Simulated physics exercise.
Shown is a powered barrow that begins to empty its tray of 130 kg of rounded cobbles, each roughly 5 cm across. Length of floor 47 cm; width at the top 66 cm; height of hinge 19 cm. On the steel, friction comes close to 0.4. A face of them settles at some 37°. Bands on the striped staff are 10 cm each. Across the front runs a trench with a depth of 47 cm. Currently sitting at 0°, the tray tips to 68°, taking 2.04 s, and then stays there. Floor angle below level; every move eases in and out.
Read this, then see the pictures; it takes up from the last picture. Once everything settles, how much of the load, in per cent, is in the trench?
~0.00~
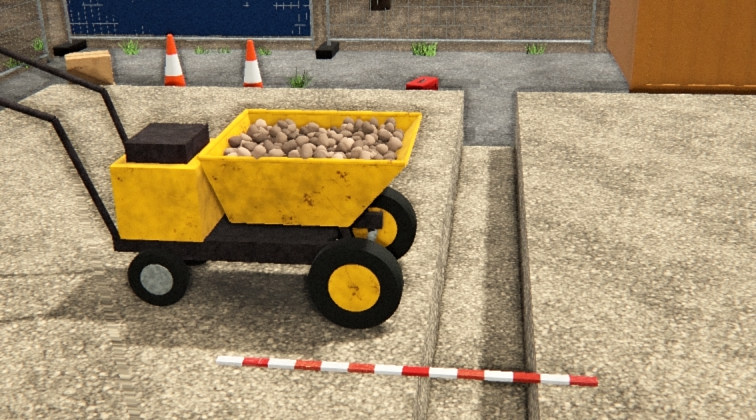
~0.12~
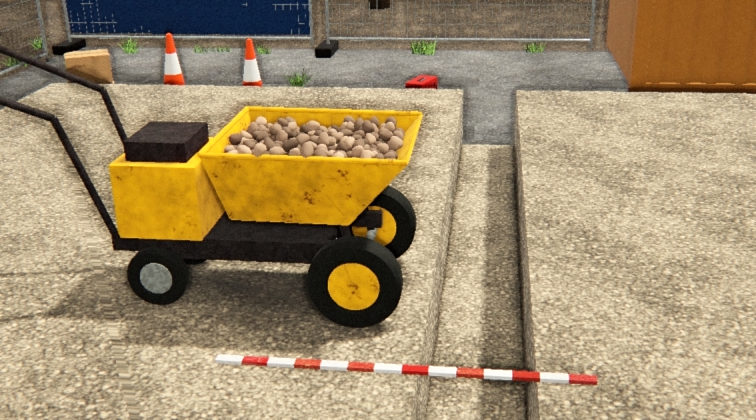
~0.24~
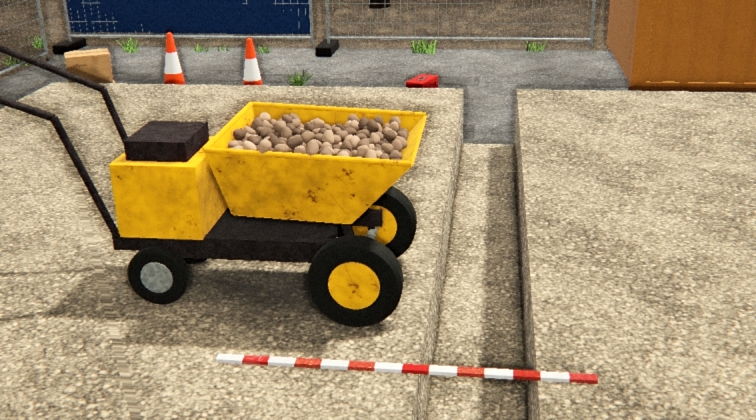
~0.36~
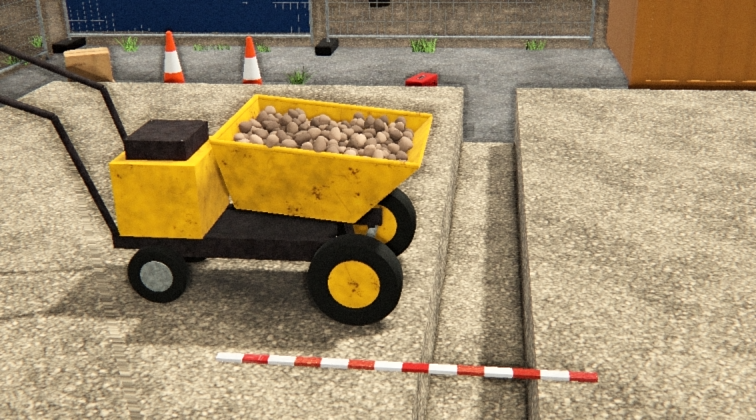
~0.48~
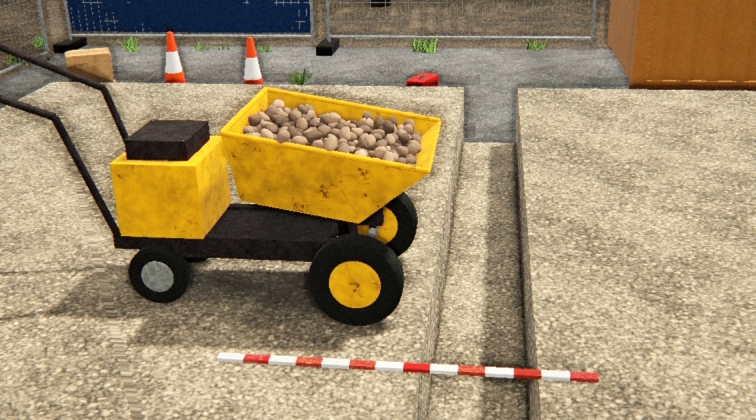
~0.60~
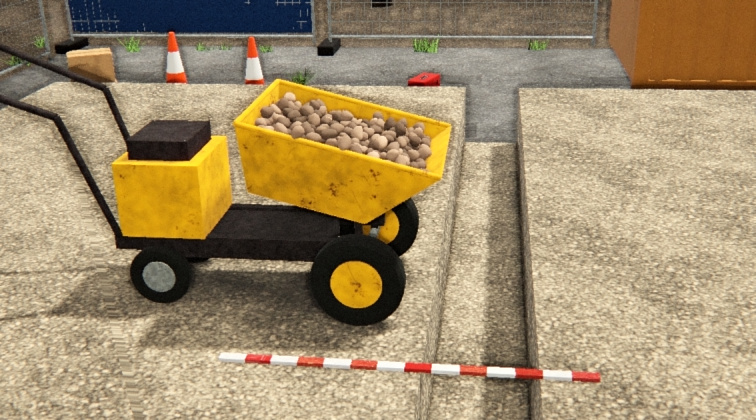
Once it settles, about 59 per cent of the load is there.
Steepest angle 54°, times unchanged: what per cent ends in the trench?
About 40%.
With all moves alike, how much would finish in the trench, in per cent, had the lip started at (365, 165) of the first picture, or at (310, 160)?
The first start gives about 95 per cent, the second about 100.
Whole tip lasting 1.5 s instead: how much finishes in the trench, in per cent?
Then some 55 per cent would.
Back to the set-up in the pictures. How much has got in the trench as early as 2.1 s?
Something like 20 in a hundred.
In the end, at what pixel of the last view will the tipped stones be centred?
I'd put it close to (516, 369).
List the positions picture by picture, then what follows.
In the first picture, lip at (406, 164), floor tilted 0°, highest stones at (323, 131).
In the second picture, lip at (407, 163), floor tilted 1°, highest stones at (323, 129); the stones move at 0.1 m/s on average.
In the third picture, the tray is at 3°, its lip at (412, 164); the top of the load is at (319, 127); the stones move at 0.2 m/s on average.
In the fourth picture, lip at (419, 166), floor tilted 6°, highest stones at (309, 122); the stones move at 0.2 m/s on average.
In the fifth picture, the tray is at 10°, its lip at (429, 171); the top of the load is at (298, 116); the stones move at 0.3 m/s on average.
In the sixth picture, lip at (440, 178), floor tilted 14°, highest stones at (295, 109); the stones move at 0.3 m/s on average.
After 1.5 s the floor is at 57°; 98 % in the tray, 2 % in the trench; the foremost stones are at (526, 283).
After 2.1 s the floor is at 68°; 50 % in the tray, 22 % in the trench, 29 % past the trench; the foremost stones are at (641, 302).
After 2.5 s the floor is at 68°; 24 % in the tray, 34 % in the trench, 41 % past the trench; the foremost stones are at (703, 299).
After 4.4 s the floor is at 68°; 0 % in the tray, 59 % in the trench, 41 % past the trench; the foremost stones are at (719, 281).
